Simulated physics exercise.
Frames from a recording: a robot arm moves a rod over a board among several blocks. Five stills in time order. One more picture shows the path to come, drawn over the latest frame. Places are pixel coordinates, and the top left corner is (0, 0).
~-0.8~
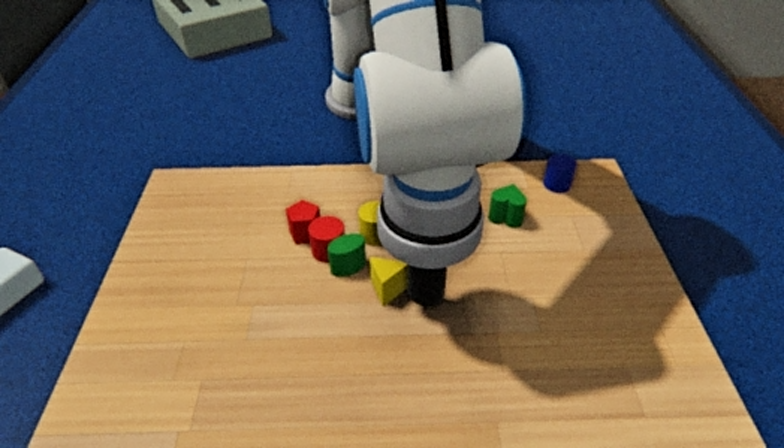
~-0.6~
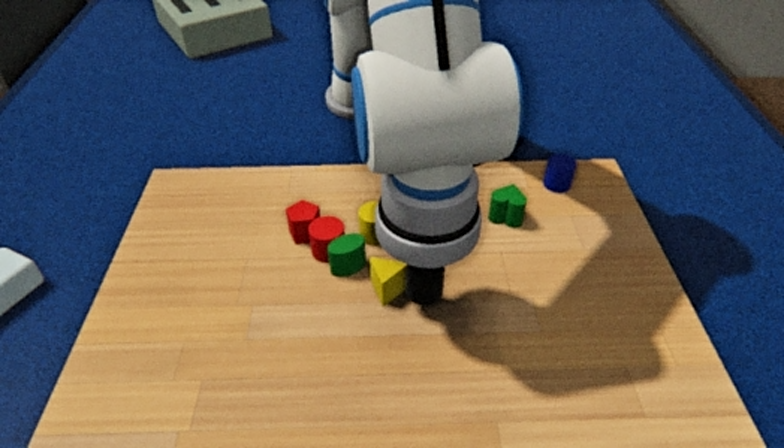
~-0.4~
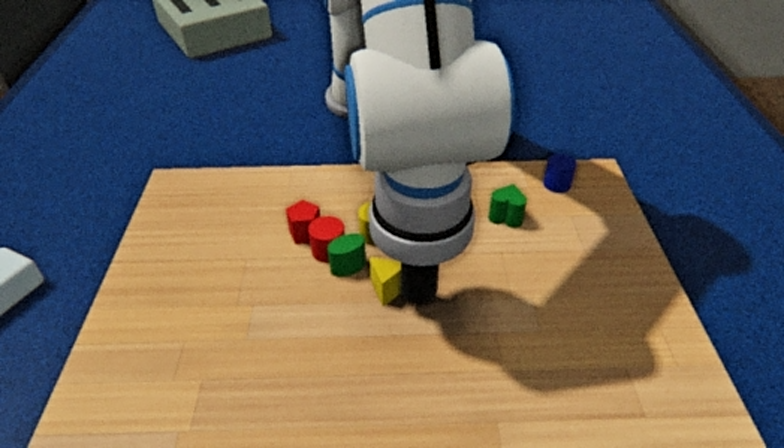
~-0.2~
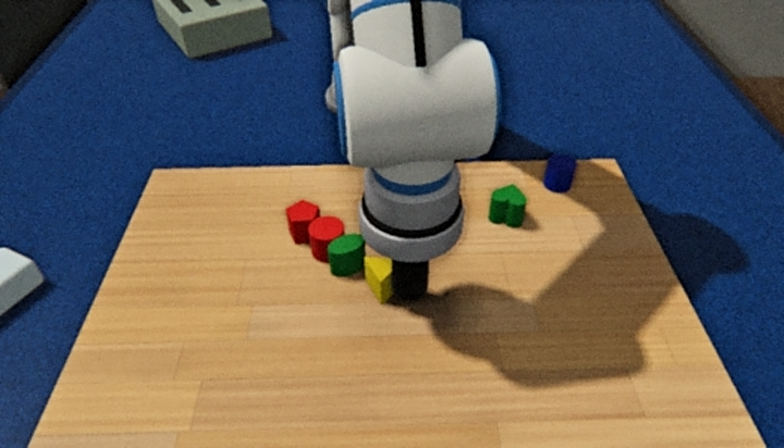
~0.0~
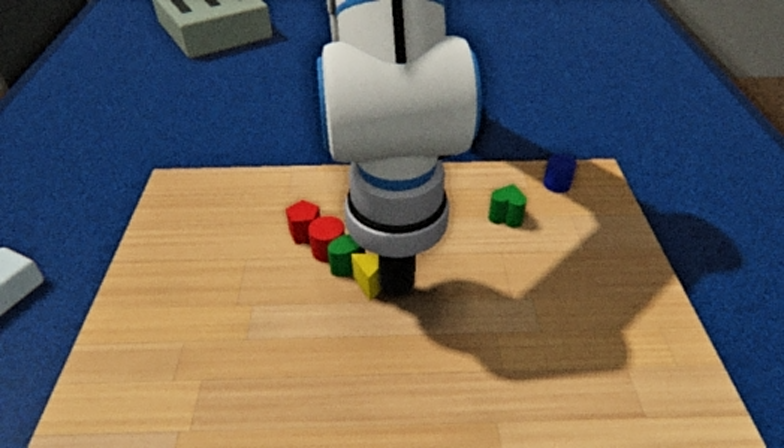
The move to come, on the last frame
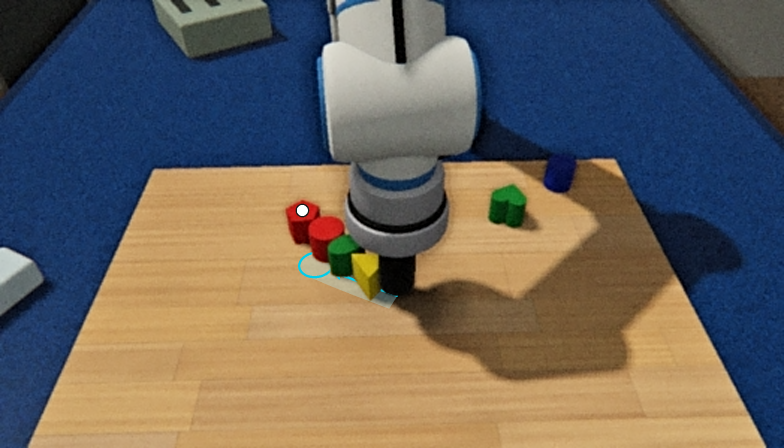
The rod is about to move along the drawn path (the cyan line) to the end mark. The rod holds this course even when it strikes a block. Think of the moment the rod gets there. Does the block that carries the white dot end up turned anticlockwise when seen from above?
Yes.
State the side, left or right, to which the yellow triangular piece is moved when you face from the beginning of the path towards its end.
The yellow triangular piece goes left.
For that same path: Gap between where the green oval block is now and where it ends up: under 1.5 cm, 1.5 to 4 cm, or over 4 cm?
Above 4 cm.
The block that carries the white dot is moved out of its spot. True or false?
That claim is true.
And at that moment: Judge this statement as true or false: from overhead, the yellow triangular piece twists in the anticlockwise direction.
True.
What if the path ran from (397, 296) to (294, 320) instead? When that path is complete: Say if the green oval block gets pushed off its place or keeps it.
The green oval block will stay where it stands.
The drawn path runs from (397, 296) to (316, 265); the dot is on the red pentagon.
The first path, step by step. One third of the way, rod (367, 273); red disc (325, 225); green oval block (342, 243), turned 25° clockwise; yellow triangular piece (335, 261), turned 15° anticlockwise.
Two thirds of the way, rod (340, 263); red pentagon (296, 200), turned 40° anticlockwise; red disc (314, 216); green oval block (317, 236); yellow triangular piece (308, 259), turned 35° anticlockwise.
At the end, rod (315, 252); red pentagon (291, 187), turned 60° anticlockwise; red disc (304, 206); green oval block (292, 227); yellow triangular piece (290, 256), turned 85° anticlockwise.
